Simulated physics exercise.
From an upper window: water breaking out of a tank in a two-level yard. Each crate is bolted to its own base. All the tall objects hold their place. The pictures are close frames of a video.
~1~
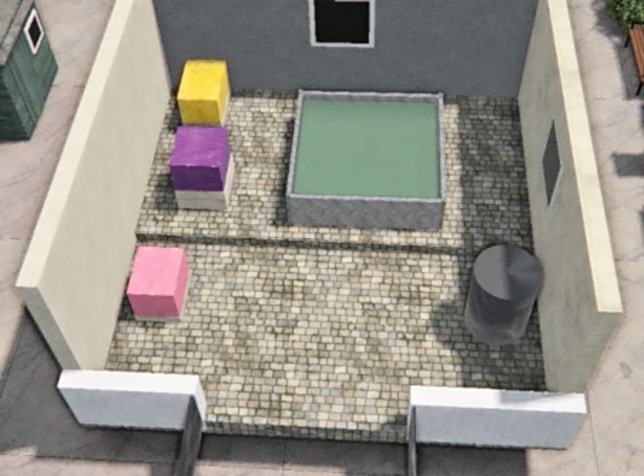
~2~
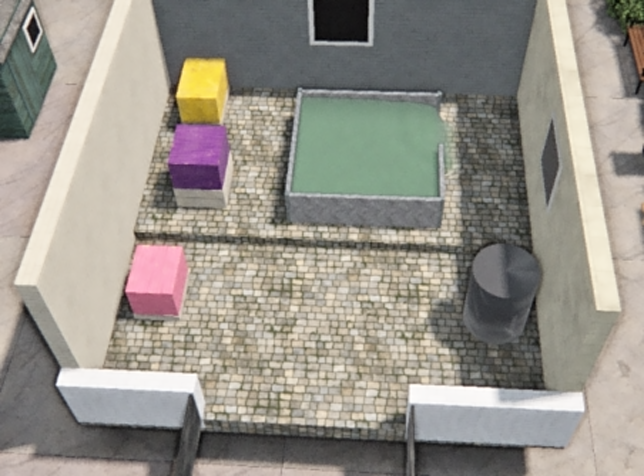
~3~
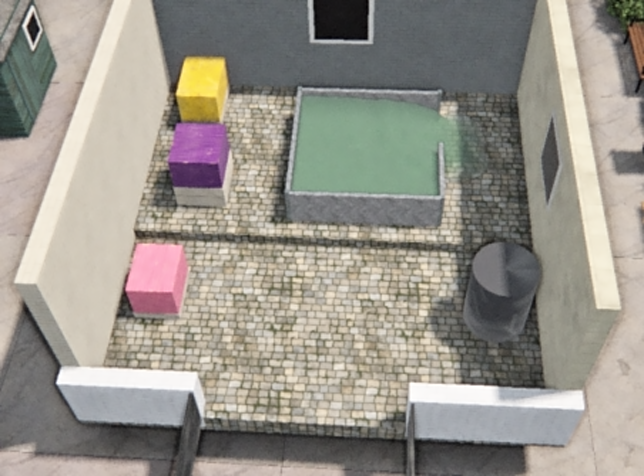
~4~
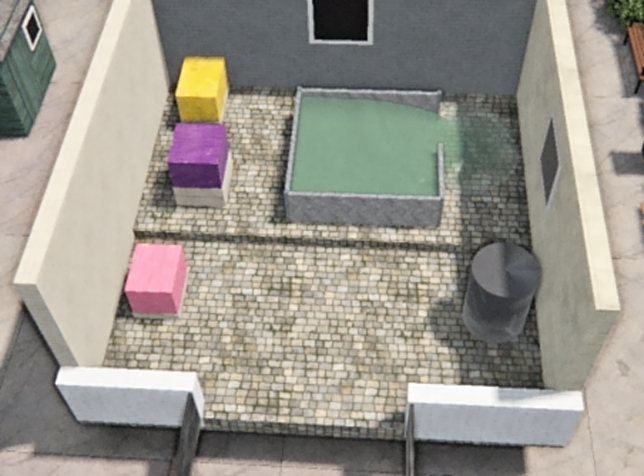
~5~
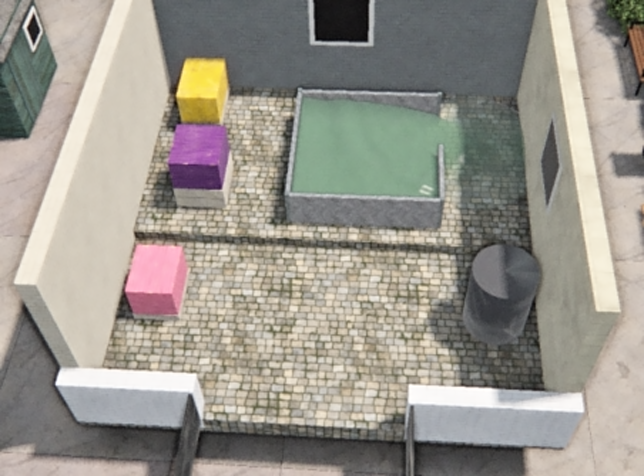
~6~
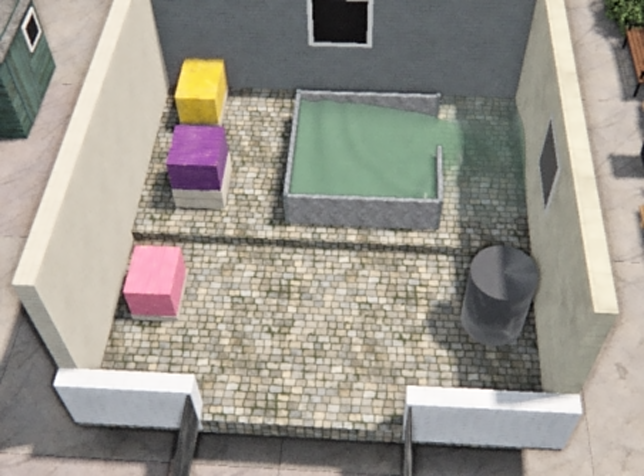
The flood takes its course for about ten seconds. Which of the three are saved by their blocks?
In the end: The pink crate stays dry; the purple crate stays dry; the yellow crate gets wet.
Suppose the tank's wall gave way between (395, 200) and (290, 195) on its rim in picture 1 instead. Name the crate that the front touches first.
The pink one.
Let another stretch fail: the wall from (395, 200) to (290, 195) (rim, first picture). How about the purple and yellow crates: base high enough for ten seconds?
In short: Purple crate escapes it, yellow crate is safe.
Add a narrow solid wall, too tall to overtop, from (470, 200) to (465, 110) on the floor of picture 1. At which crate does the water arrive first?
I say the yellow-painted one.
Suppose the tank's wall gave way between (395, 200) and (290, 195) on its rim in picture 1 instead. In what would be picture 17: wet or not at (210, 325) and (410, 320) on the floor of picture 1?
In turn: Under water, flooded.
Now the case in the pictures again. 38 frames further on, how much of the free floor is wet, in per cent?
Close to 85 %.
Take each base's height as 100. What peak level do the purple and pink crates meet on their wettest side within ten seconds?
Near 30 and 80 in a hundred.
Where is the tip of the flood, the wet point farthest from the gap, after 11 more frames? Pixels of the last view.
Close to (537, 396).
A moment on, water covers 10 % of the floor; the pink crate not reached, the purple crate not reached, the yellow crate not reached.
Next, water covers 25 % of the floor; the pink crate not reached, the purple crate not reached, the yellow crate not reached.
Then, water covers 45 % of the floor; the pink crate not reached, the purple crate not reached, the yellow crate water round its plinth.
Later, water covers 85 % of the floor; the pink crate water round its plinth, the purple crate water round its plinth, the yellow crate water round its plinth.
In the end, water covers 95 % of the floor; the pink crate stayed above the water, the purple crate stayed above the water, the yellow crate was topped.
